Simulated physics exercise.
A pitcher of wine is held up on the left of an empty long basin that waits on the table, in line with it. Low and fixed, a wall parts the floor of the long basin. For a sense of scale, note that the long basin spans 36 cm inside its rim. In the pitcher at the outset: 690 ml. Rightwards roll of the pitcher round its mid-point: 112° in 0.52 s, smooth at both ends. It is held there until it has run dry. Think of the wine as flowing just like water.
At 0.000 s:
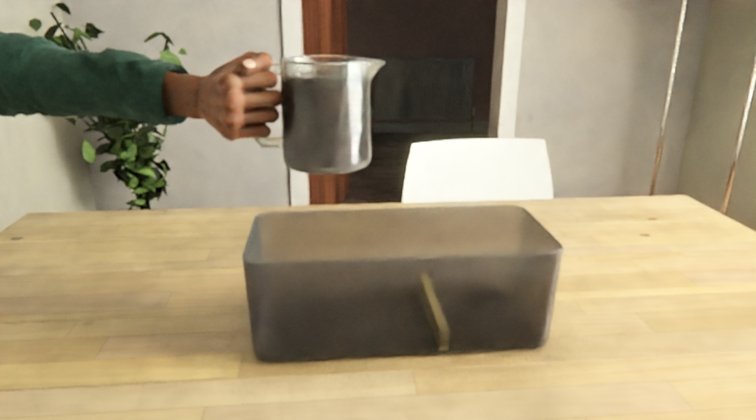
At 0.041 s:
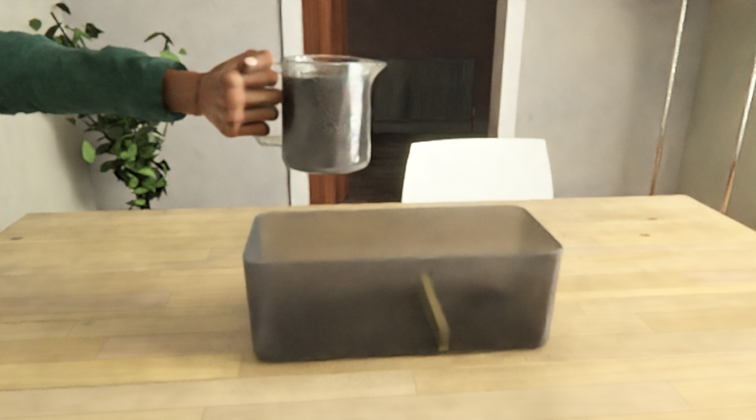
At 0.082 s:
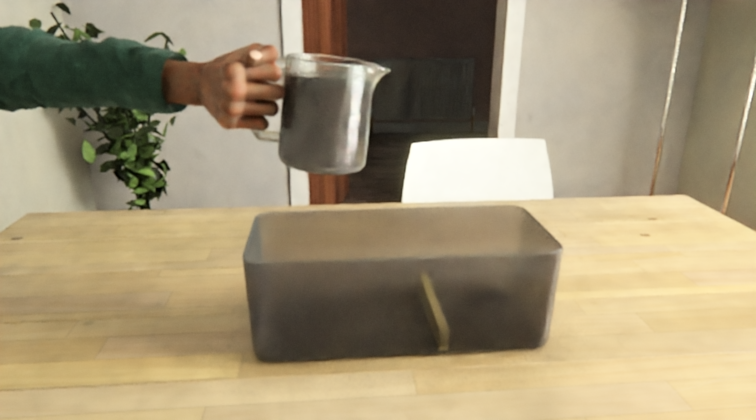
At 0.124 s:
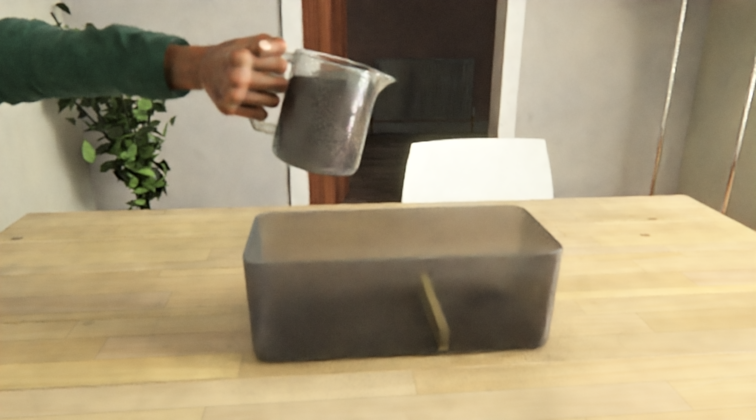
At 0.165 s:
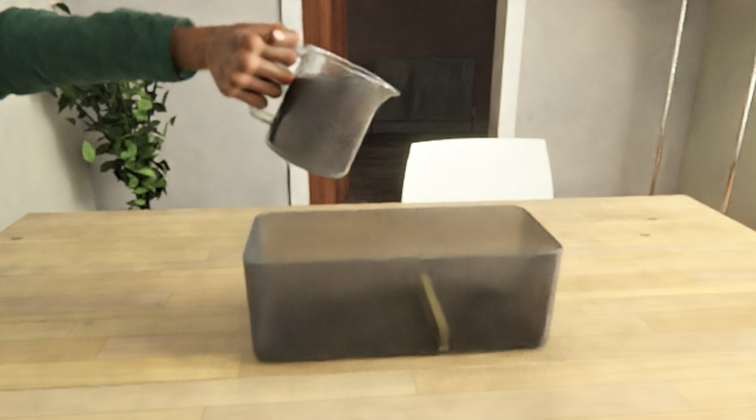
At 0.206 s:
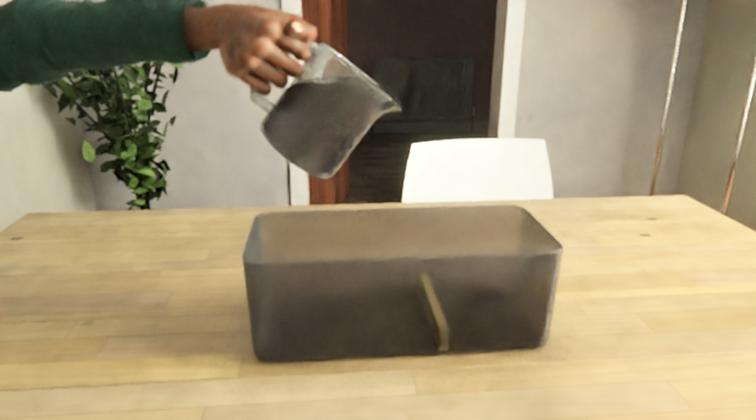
A hand in a green sleeve held a glass pitcher of dark liquid above a long, see-through grey basin on a wooden table, then tilted it steadily to the right, its spout dipping lower.
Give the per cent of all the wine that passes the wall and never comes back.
I would say 51 percent.
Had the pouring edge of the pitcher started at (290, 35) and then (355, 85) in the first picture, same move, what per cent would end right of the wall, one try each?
Some 20 and 10 per cent, in that order.
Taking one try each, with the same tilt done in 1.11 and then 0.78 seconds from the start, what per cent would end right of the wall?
60 in a hundred, followed by 60 in a hundred.
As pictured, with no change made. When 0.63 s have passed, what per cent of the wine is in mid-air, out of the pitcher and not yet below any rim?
I'd say some 16 per cent is in the air.
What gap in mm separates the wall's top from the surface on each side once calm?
On the left it's about 18 mm; on the right, about 10 mm.
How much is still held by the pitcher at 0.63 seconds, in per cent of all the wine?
Close to 12 percent of the total.
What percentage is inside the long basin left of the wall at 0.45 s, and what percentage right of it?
Around 4 on the left and around 14 on the right.
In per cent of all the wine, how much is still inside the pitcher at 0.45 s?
About 52 per cent.
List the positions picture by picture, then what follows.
In the first picture, it leans 0°; its right rim is at (386, 61); the wine meets the walls at (284, 76) and (368, 76); the long basin's rim runs from (250, 237) to (542, 227); the wall's top is at (433, 300).
In the second picture, it leans 2°; its right rim is at (387, 63); the wine meets the walls at (285, 75) and (368, 77).
In the third picture, it leans 7°; its right rim is at (391, 69); the wine meets the walls at (288, 75) and (372, 78).
In the fourth picture, it leans 15°; its right rim is at (396, 79); the wine meets the walls at (292, 76) and (377, 81).
In the fifth picture, it leans 26°; its right rim is at (400, 92); the wine meets the walls at (285, 96) and (385, 86).
In the sixth picture, it leans 38°; its right rim is at (402, 109); the wine meets the walls at (275, 104) and (393, 96); 1 per cent is over the edge.
By 0.45 s the tilt is 107° and 53 per cent is still to pour, 4 is left of the wall and 14 right of it.
By 0.63 s the tilt is 112° and 12 per cent is still to pour, 32 is left of the wall and 40 right of it.
By 0.82 s the tilt is 112° and 1 per cent is still to pour, 42 is left of the wall and 51 right of it.
By 1.02 s the tilt is 112° and 0 per cent is still to pour, 47 is left of the wall and 50 right of it.
At rest 47 per cent lies left of the wall, 51 right of it and 2 outside.
